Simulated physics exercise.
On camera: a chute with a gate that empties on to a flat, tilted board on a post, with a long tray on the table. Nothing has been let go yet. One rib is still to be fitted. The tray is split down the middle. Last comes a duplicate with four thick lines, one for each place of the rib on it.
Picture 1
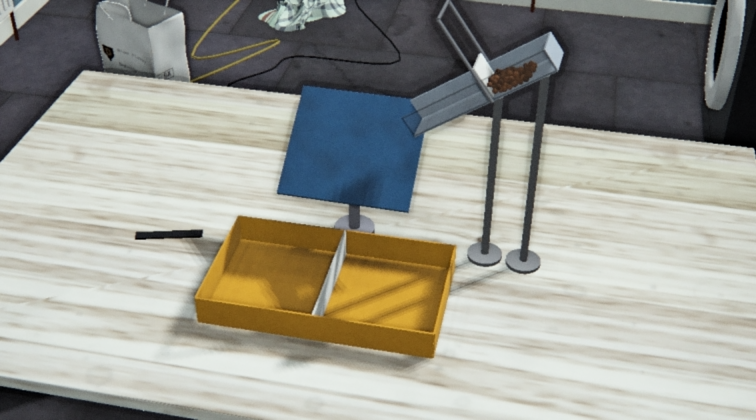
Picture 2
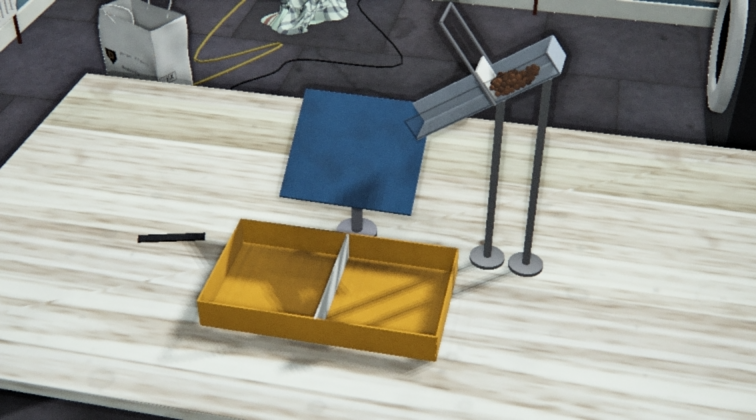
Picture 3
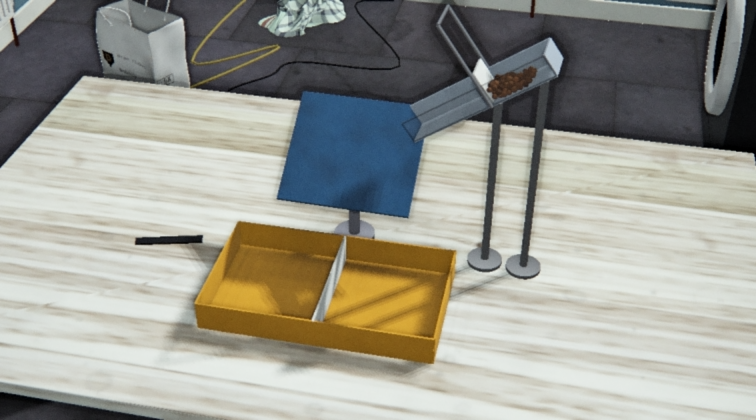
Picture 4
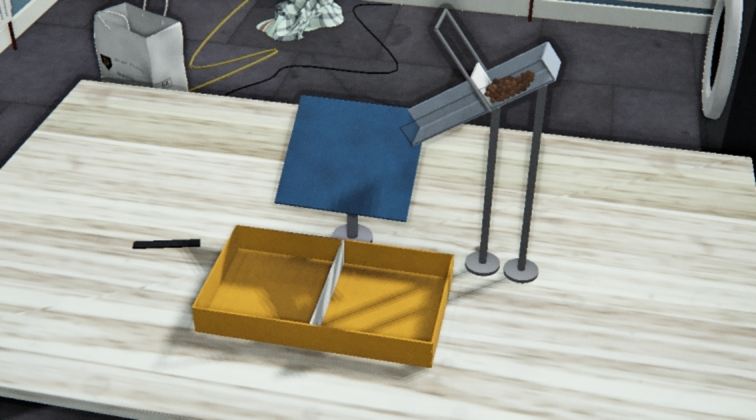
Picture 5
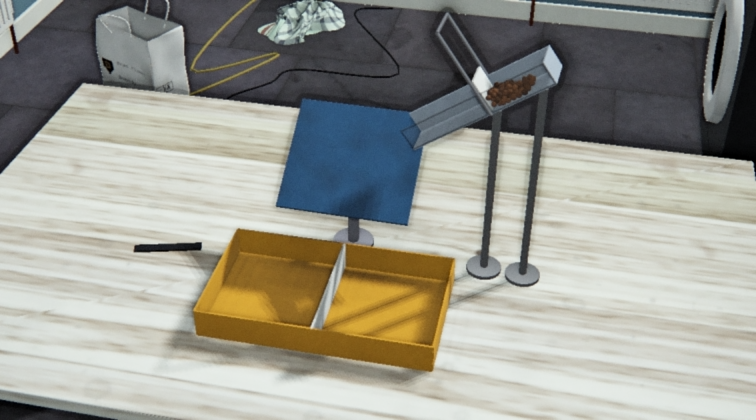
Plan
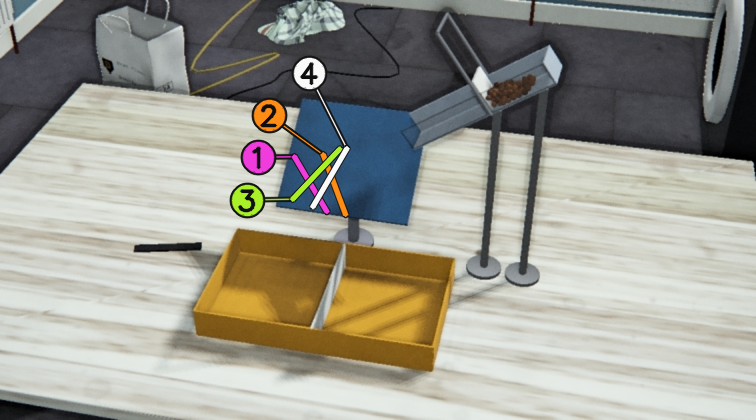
On a pale wooden tabletop, brown balls sit behind a chute's closed gate above a blue board and divided yellow tray, nothing moving.
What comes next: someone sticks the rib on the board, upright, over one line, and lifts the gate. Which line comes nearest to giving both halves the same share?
I would pick line 1.
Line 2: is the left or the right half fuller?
The right half.
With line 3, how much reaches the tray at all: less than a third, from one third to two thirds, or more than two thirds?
More than two thirds.
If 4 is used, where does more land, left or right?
Left.
On the marked copy, line 1 from (294, 156) to (326, 211); line 2 from (323, 154) to (345, 214); line 3 from (339, 148) to (292, 199); line 4 from (346, 148) to (312, 206).
With 1, of what is caught, about a third in the left half, about two thirds in the right.
With 2, of what is caught, a small part in the left half, nearly all in the right.
With 3, of what is caught, most in the left half, about a quarter in the right.
With 4, of what is caught, most in the left half, about a quarter in the right.
